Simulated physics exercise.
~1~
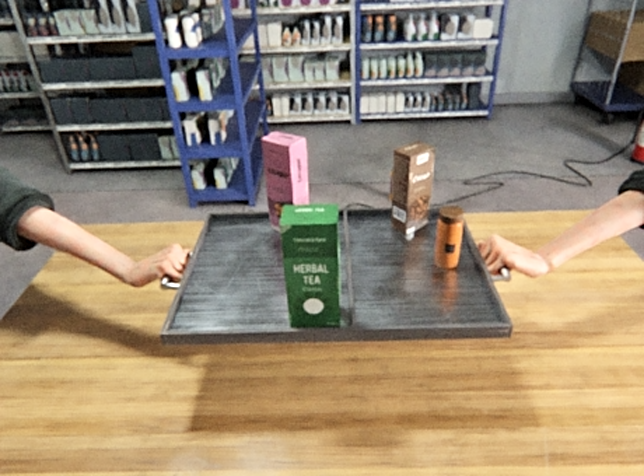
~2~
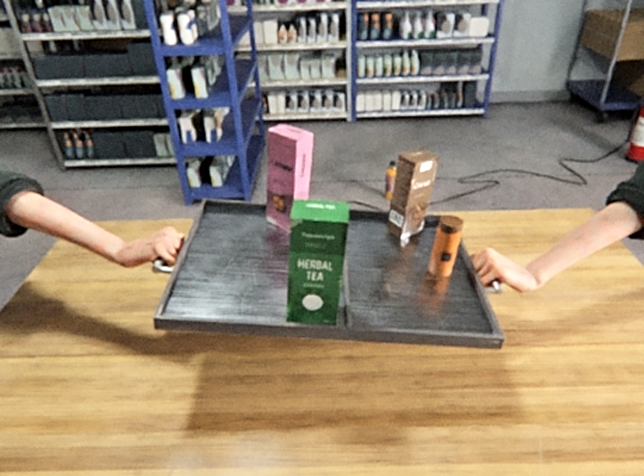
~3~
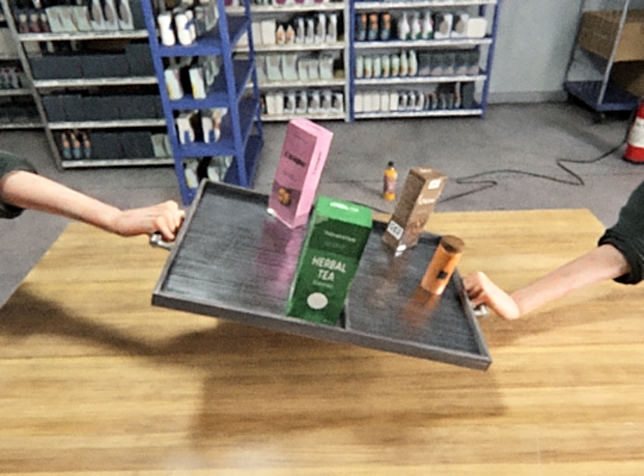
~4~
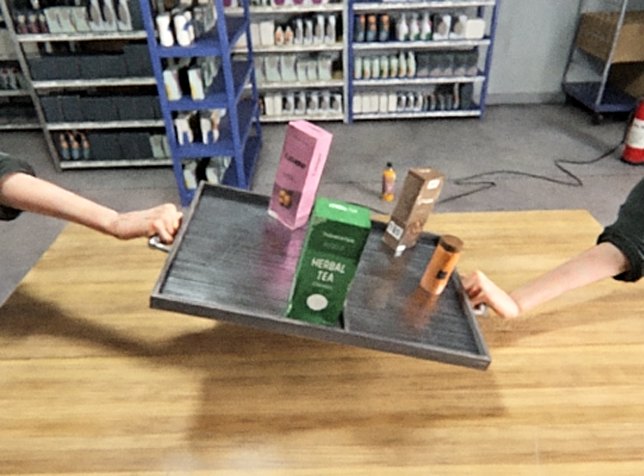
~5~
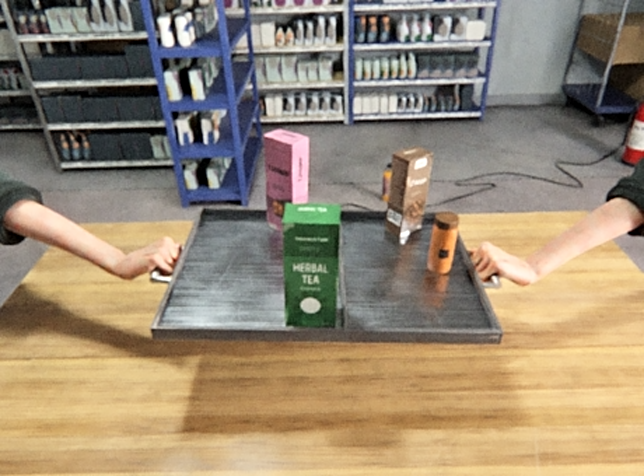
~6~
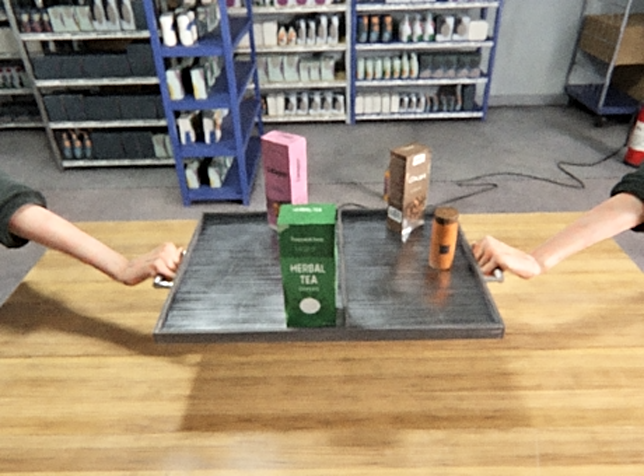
A dark tray held by two hands tips down to the right, then levels again, its three cartons and orange shaker still standing.
